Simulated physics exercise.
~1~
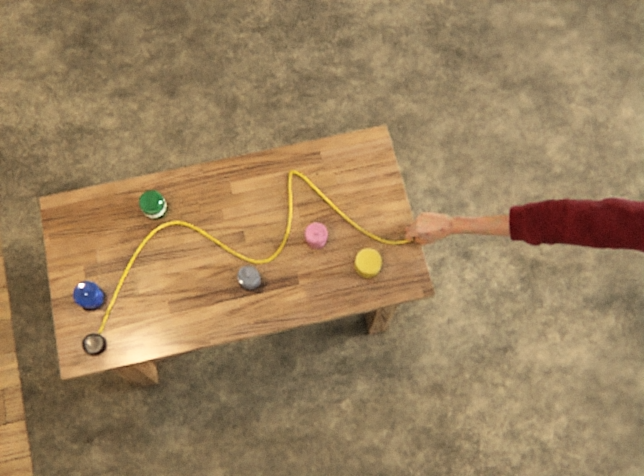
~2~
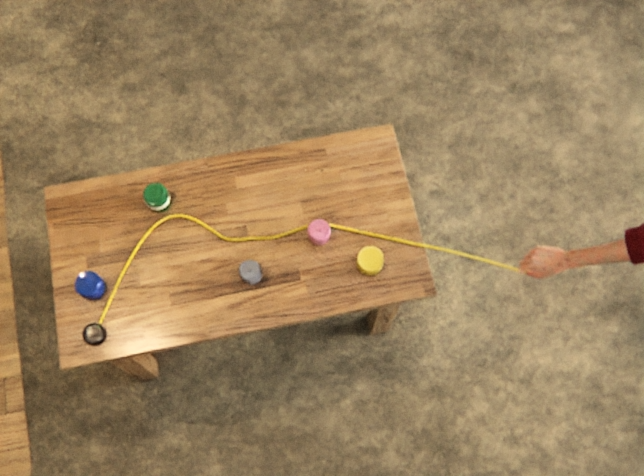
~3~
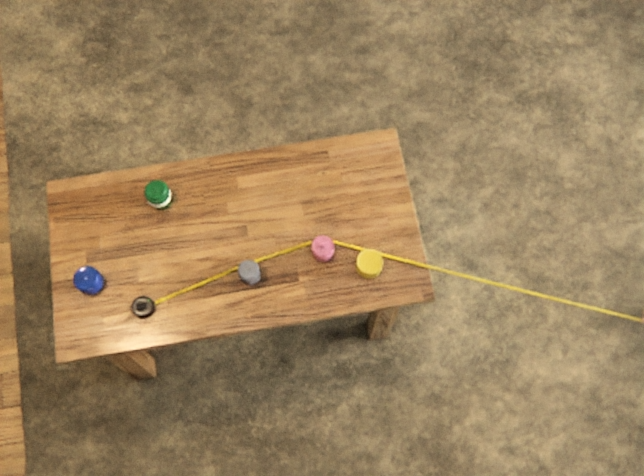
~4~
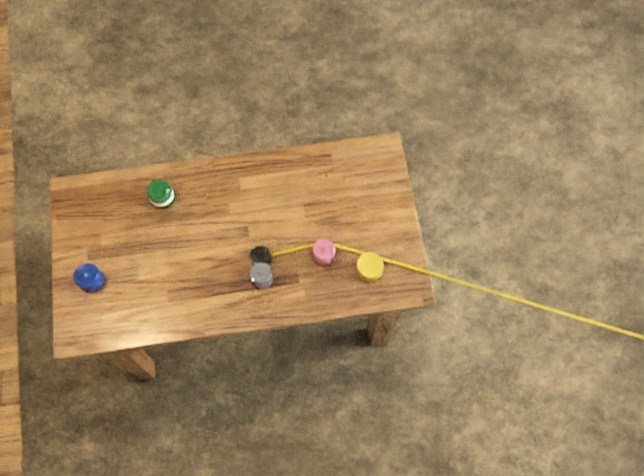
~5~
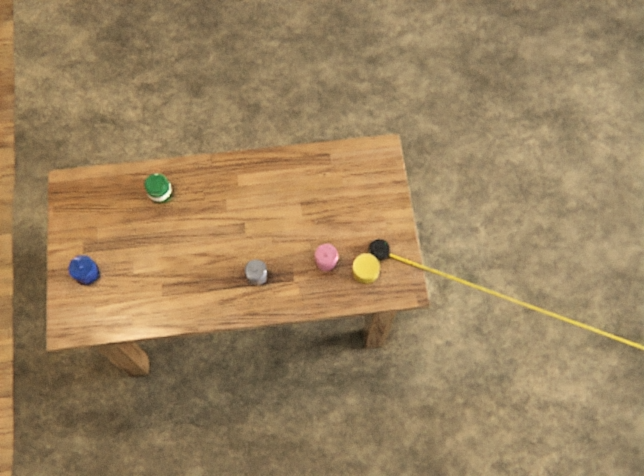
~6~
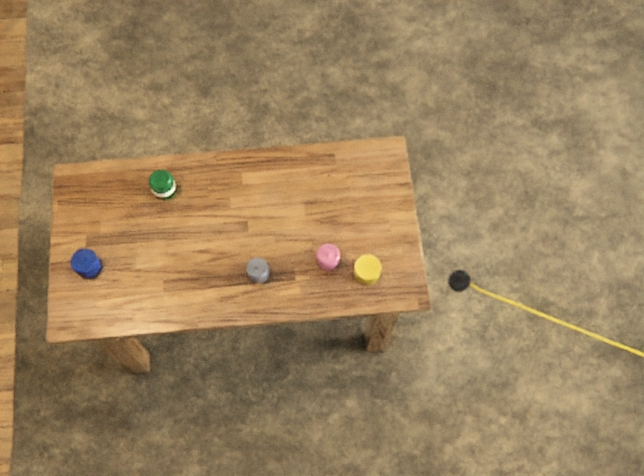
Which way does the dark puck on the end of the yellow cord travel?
It travels to the right, crossing the table and going past its right edge.
